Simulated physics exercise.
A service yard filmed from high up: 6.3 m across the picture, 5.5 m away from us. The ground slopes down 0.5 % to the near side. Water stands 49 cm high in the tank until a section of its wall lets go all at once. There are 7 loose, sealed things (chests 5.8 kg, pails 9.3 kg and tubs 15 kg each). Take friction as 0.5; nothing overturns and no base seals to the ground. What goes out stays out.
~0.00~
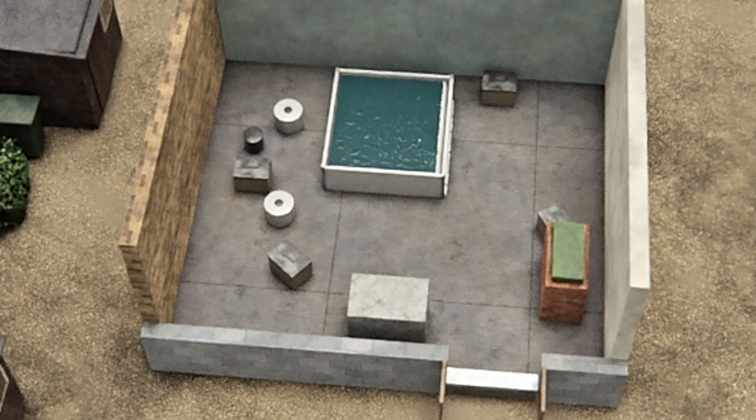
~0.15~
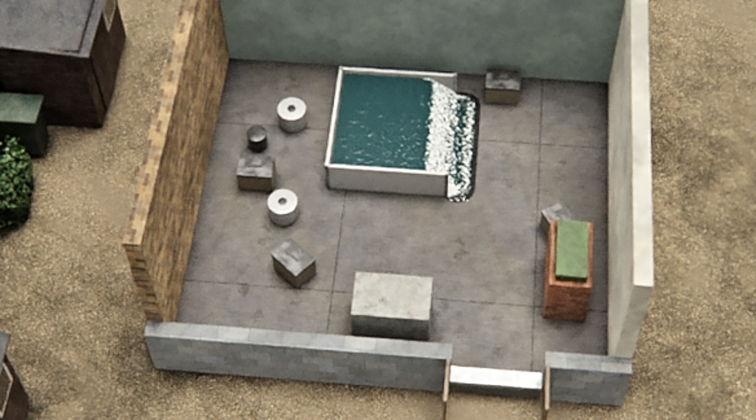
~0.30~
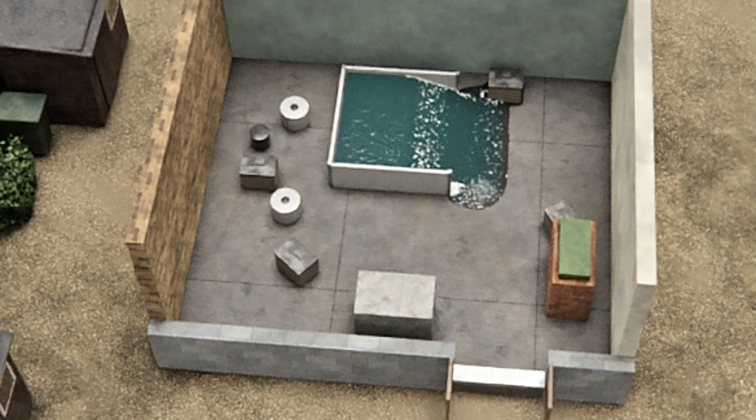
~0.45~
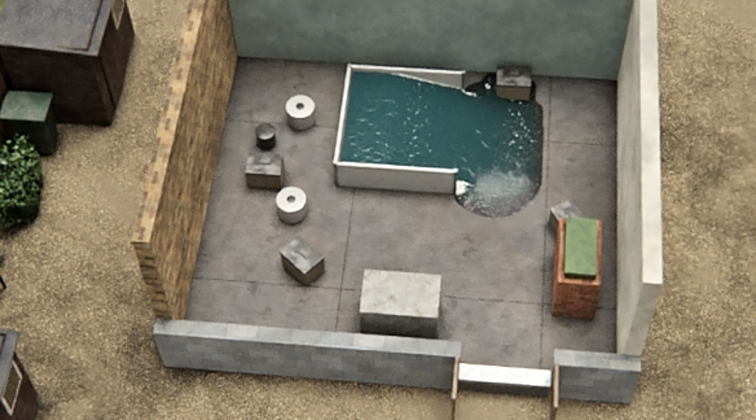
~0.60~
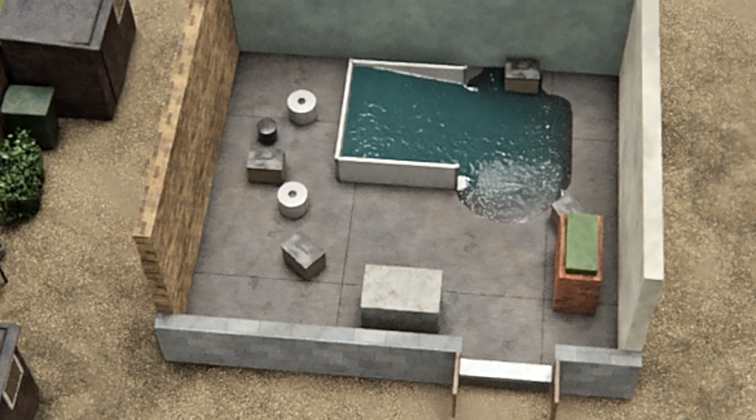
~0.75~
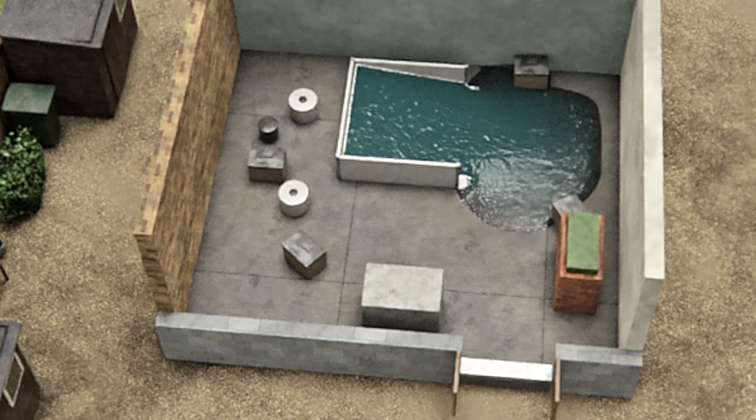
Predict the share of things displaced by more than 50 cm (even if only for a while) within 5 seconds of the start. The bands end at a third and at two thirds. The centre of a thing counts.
It is not even a third.
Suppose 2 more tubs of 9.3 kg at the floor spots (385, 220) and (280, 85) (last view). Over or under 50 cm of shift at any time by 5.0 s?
In that order: Less, under.
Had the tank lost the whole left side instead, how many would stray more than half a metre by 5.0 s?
Then 6.
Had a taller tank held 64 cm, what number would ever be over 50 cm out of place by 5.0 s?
In that case 2 of them.
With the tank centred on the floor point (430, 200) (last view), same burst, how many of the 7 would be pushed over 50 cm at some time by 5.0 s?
In that case 2 of them.
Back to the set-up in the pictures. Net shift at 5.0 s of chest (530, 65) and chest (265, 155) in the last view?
In that order: 80 cm, 0 cm.
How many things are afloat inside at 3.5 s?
At that moment 2.
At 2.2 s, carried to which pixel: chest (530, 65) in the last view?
Near (606, 64).
After 1.1 s 1 of 7 are over 50 cm from their spots; 1 afloat.
After 2.2 s 1 of 7 are over 50 cm from their spots; 2 afloat.
After 3.5 s 1 of 7 are over 50 cm from their spots; 2 afloat.
After 5.0 s 1 of 7 are over 50 cm from their spots, and 1 have been at some point; 2 afloat.
